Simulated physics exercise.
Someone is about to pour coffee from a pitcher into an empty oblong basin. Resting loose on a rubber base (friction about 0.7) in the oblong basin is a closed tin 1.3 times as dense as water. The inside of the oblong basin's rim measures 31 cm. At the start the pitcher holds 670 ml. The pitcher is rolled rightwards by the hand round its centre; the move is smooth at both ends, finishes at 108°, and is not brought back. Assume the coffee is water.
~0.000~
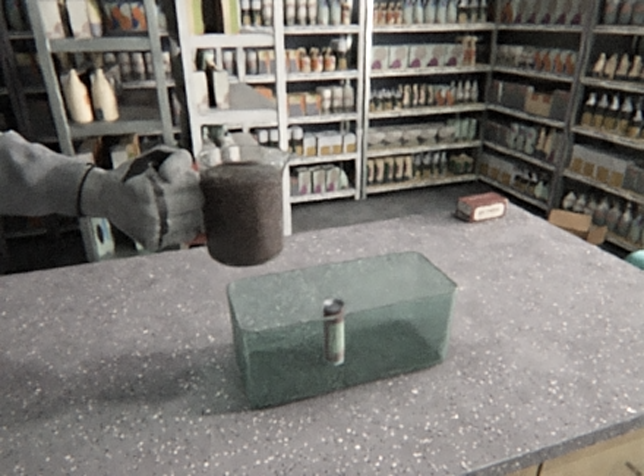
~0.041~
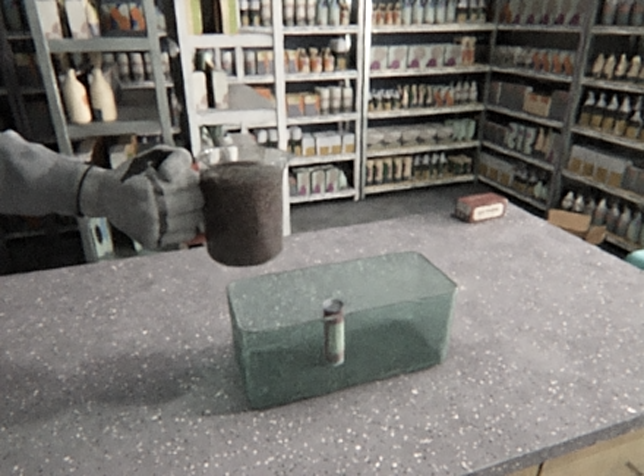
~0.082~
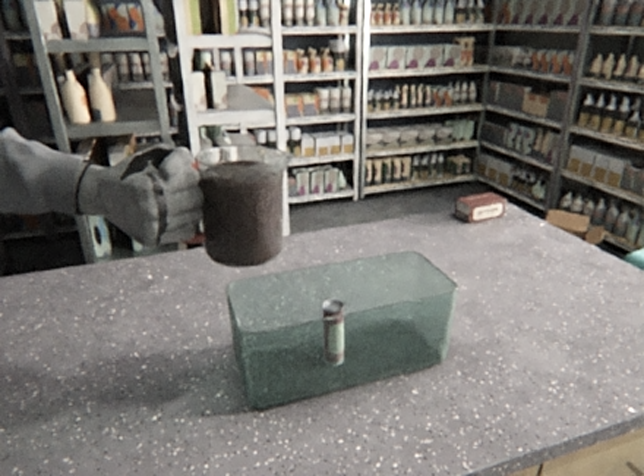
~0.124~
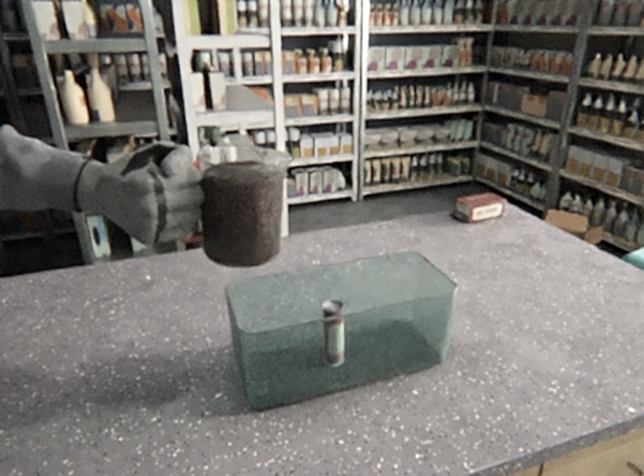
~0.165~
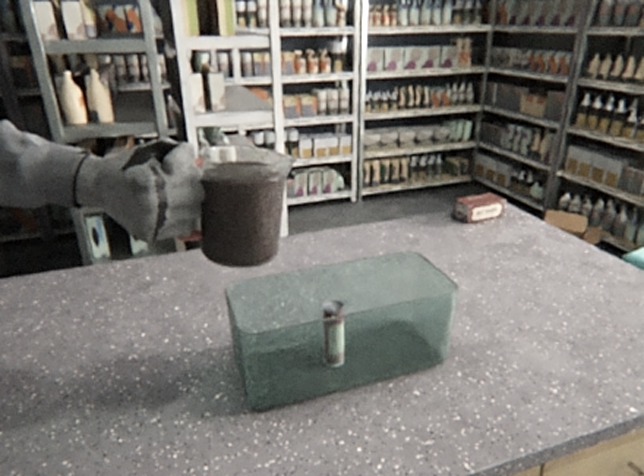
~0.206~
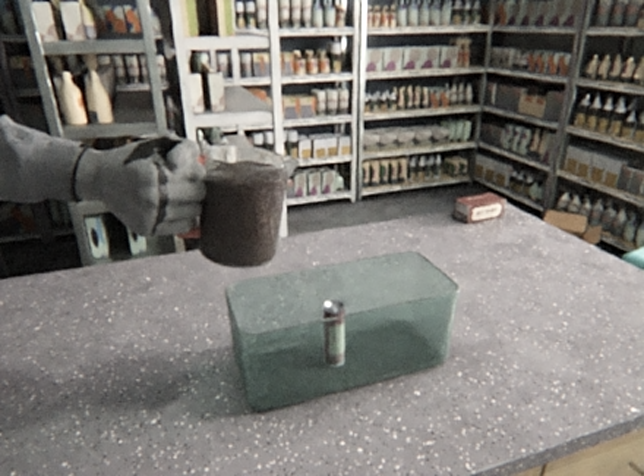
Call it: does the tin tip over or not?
It does not.
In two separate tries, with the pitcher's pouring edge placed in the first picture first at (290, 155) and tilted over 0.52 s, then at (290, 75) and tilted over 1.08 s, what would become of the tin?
First it stays on its base; then it stays on its base.
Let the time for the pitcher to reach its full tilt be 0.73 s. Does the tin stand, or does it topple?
Then it holds its balance.
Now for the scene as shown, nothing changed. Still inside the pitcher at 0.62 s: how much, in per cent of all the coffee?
At that time about 84 in a hundred parts are still held.
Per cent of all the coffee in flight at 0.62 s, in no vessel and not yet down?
It comes to about 14 percent.
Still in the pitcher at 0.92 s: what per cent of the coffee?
I'd say some 30 per cent remains.
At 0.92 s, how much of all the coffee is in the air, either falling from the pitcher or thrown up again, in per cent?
Near 22 in a hundred.
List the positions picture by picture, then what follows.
In the first picture, it leans 0°; its right rim is at (292, 153); the coffee meets the walls at (199, 175) and (278, 166); the oblong basin's rim runs from (233, 308) to (438, 270); the tin's top is at (334, 307).
In the second picture, it leans 0°; its right rim is at (292, 153); the coffee meets the walls at (199, 175) and (278, 166).
In the third picture, it leans 2°; its right rim is at (293, 154); the coffee meets the walls at (200, 174) and (279, 167).
In the fourth picture, it leans 3°; its right rim is at (294, 155); the coffee meets the walls at (201, 174) and (280, 168).
In the fifth picture, it leans 6°; its right rim is at (296, 158); the coffee meets the walls at (201, 174) and (282, 168).
In the sixth picture, it leans 9°; its right rim is at (299, 161); the coffee meets the walls at (203, 176) and (285, 168).
Then, 0.62 s in, the tilt is 66° and 83 per cent is still to pour; the tin stands where it began.
Then, 0.92 s in, the tilt is 102° and 29 per cent is still to pour; the tin stands where it began.
Then, 1.24 s in, the tilt is 108° and 2 per cent is still to pour; the tin stands where it began.
Then, 1.58 s in, the tilt is 108° and 0 per cent is still to pour; the tin stands where it began.
Finally, the tin stands where it began.
